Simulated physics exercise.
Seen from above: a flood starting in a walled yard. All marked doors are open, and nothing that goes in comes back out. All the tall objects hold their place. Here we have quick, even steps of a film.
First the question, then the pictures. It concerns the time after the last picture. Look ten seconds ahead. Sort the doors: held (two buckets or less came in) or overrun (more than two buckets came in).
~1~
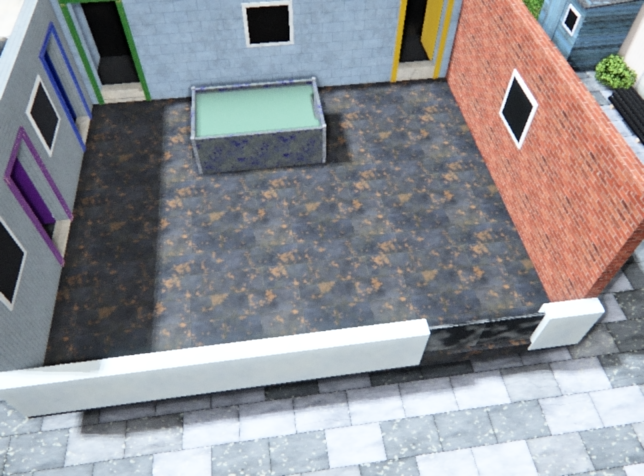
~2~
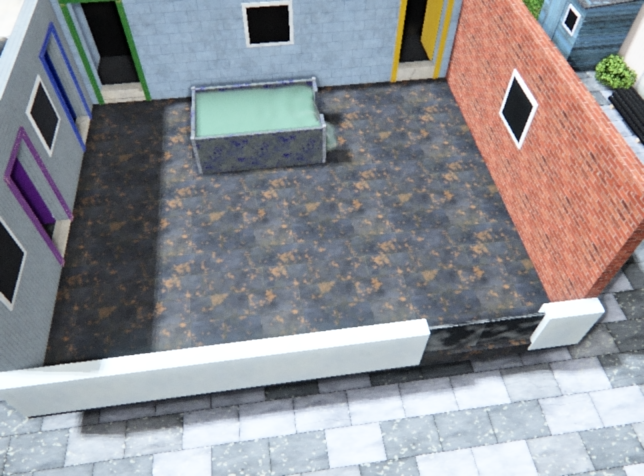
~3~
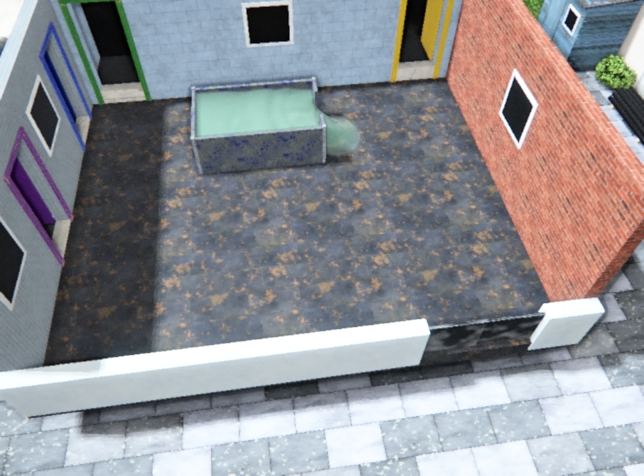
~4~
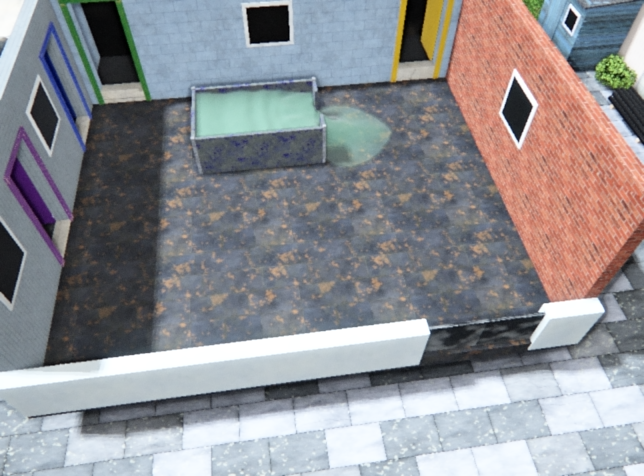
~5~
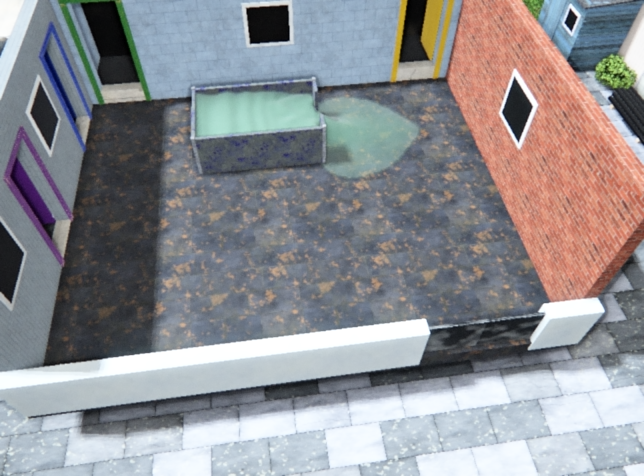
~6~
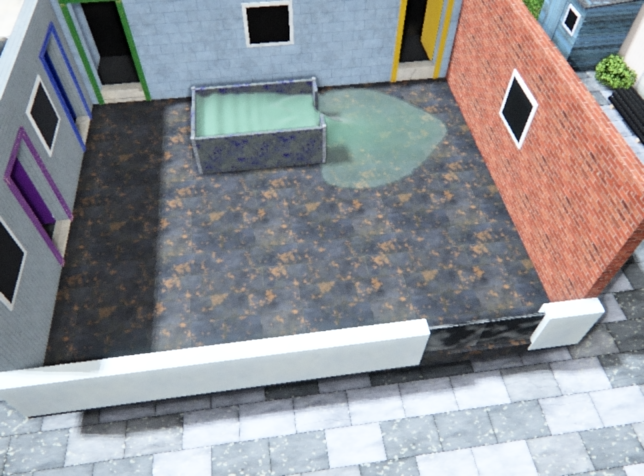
Sorted: Blue door held, purple door held, yellow door held, green door held.
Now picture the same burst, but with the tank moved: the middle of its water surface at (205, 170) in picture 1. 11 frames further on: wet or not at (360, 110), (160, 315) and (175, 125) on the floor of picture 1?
First spot swamped, second bare, third bare.
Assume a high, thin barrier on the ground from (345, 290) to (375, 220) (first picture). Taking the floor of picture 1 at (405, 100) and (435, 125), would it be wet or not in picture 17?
As listed: Awash, flooded.
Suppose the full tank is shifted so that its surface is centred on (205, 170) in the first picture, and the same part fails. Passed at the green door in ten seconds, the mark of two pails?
As I see it, the green door stays within the limit.
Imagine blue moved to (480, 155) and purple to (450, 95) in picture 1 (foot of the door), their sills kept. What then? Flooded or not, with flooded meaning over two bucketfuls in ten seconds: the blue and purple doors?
Short version: The blue door tops the limit and the purple door tops the limit.
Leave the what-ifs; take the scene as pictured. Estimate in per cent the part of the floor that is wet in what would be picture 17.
The answer is around 25 per cent.
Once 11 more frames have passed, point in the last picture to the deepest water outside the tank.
I'd point to about (443, 86).
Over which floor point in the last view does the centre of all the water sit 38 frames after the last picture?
I'd put it at around (369, 180).
A moment on, water covers 20 % of the floor; the blue door not reached, the purple door not reached, the yellow door wet at the sill, nothing in, the green door not reached.
Next, water covers 25 % of the floor; the blue door not reached, the purple door not reached, the yellow door wet at the sill, nothing in, the green door not reached.
Then, water covers 30 % of the floor; the blue door not reached, the purple door not reached, the yellow door wet at the sill, nothing in, the green door not reached.
Later, water covers 50 % of the floor; the blue door not reached, the purple door not reached, the yellow door wet at the sill, nothing in, the green door not reached.
In the end, water covers 90 % of the floor; the blue door wet at the sill, nothing in, the purple door wet at the sill, nothing in, the yellow door wet at the sill, nothing in, the green door wet at the sill, nothing in.
